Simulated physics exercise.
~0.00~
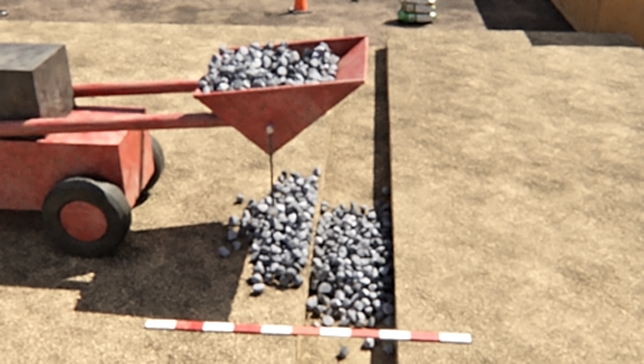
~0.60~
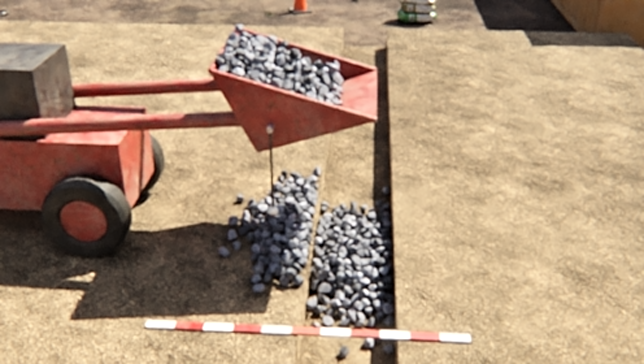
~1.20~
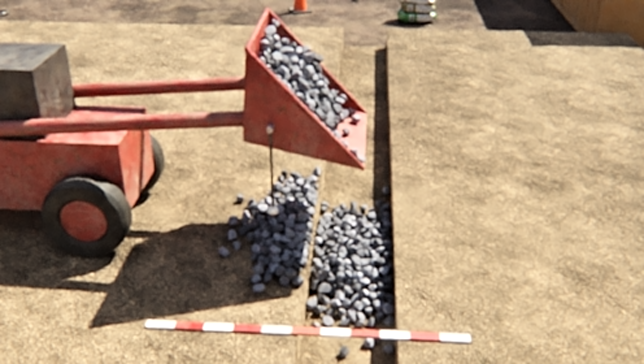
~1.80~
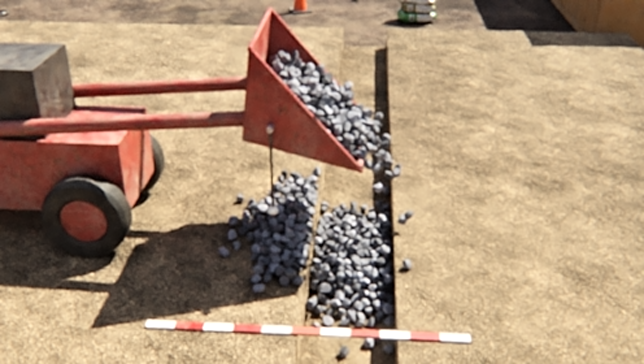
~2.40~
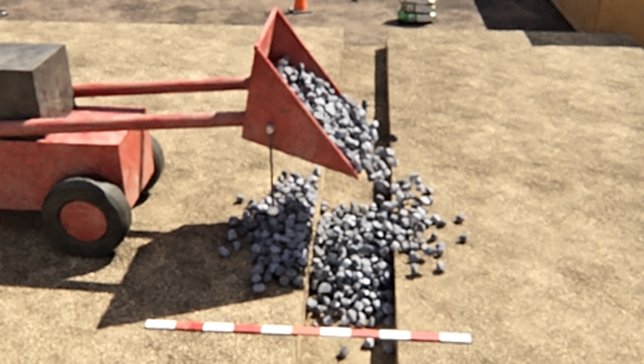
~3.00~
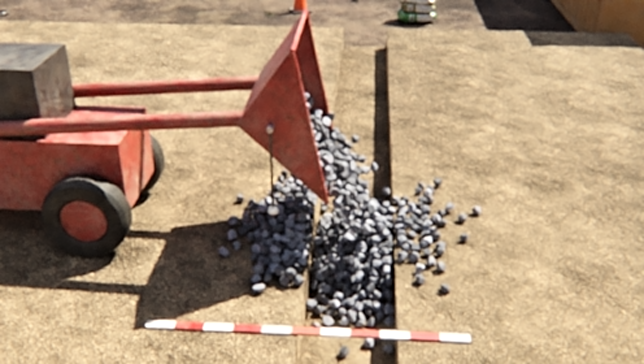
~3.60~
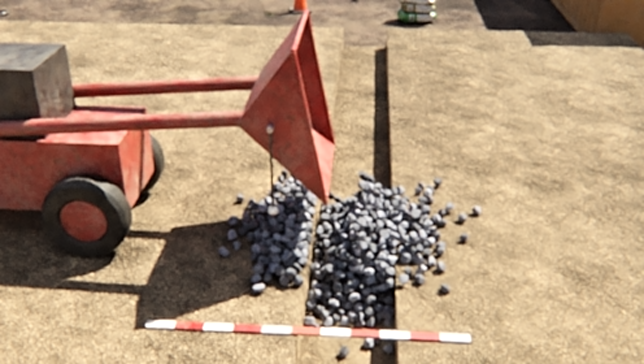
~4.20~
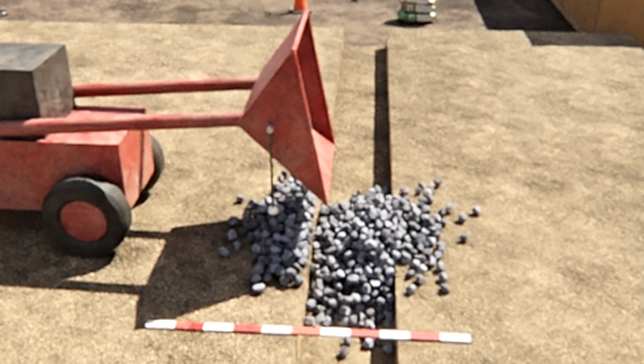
A red loader tips its bucket and pours grey stones over a trench, leaving it empty.
